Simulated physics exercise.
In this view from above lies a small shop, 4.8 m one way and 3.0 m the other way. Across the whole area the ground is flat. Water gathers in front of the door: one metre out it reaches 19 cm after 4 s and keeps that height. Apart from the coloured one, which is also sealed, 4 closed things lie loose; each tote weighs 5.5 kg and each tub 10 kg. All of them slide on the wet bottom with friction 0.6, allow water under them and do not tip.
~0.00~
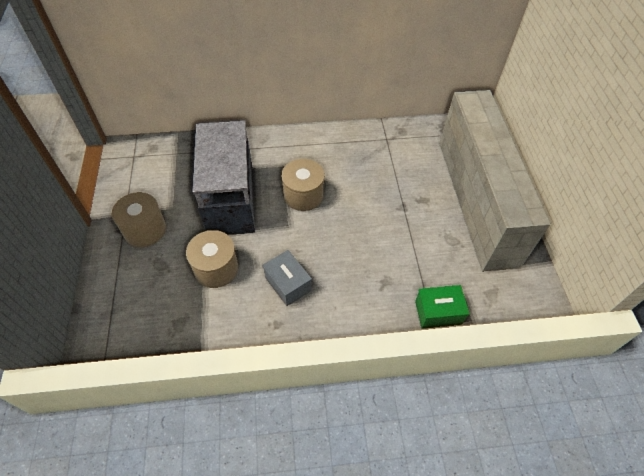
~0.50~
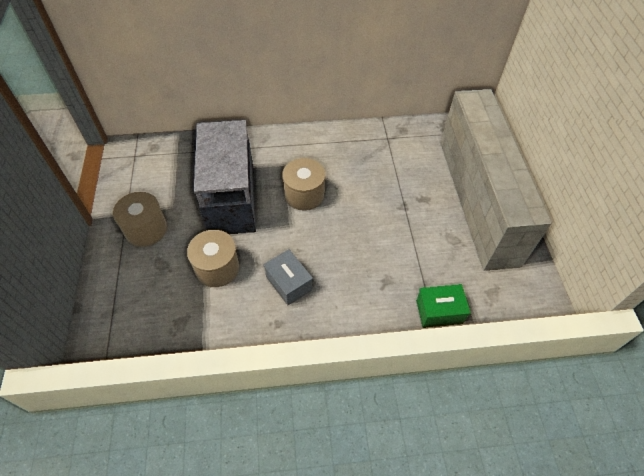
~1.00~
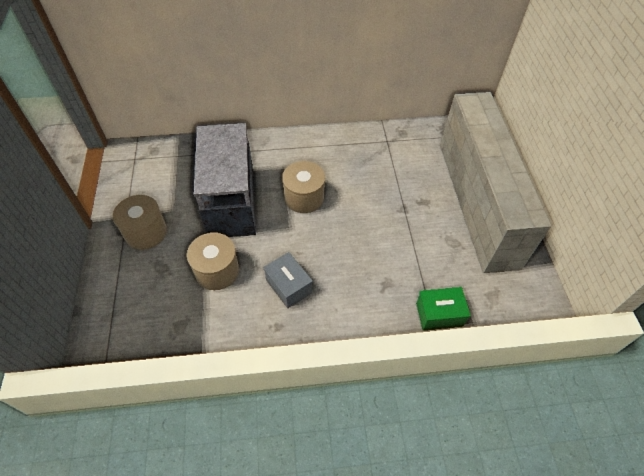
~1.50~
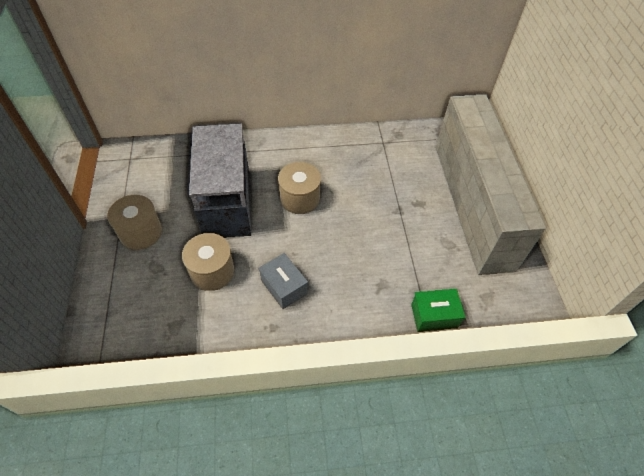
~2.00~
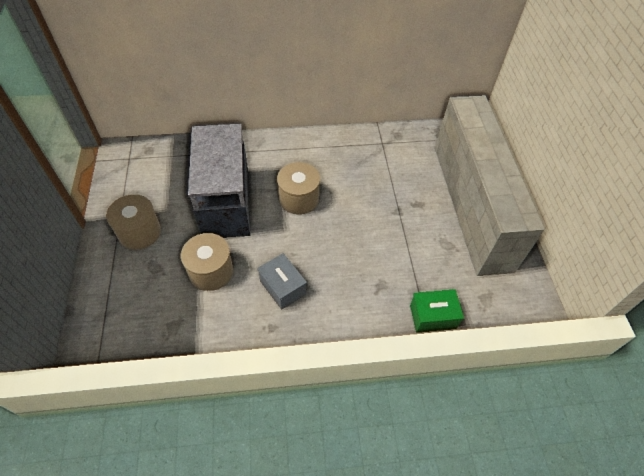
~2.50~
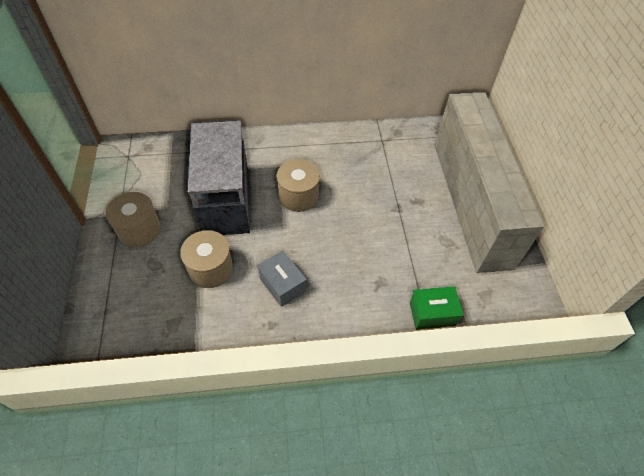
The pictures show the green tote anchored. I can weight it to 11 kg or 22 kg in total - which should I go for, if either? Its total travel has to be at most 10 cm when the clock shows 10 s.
11 kg will do.
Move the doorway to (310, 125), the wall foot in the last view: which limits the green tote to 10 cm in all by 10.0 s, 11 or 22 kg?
Note: Only the heavier mass keeps it.
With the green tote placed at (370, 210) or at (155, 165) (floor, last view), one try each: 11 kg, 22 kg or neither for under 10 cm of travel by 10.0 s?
In turn: The smaller is enough; only the larger holds.
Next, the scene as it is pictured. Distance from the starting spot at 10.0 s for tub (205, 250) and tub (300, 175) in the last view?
Shifts: 20 cm / 0 cm.
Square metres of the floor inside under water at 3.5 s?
I'd estimate close to 2.0 m2.
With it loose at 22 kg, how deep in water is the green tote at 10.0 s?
Depth: Approx. 6 cm.
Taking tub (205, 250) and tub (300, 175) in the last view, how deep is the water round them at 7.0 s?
About 4 and 3 cm.
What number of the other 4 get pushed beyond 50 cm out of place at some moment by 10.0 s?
Counting them up, I find 0.
After 3.5 s the green tote would be 0 cm from its start with 11 kg and 0 cm from its start with 22 kg; 0 cm of water round it then.
After 4.5 s the green tote would be 0 cm from its start with 11 kg and 0 cm from its start with 22 kg; 0 cm of water round it then.
After 7.0 s the green tote would be 0 cm from its start with 11 kg and 0 cm from its start with 22 kg; 0 cm of water round it then.
After 10.0 s the green tote would be 0 cm from its start with 11 kg and 0 cm from its start with 22 kg; 6 cm of water round it then.
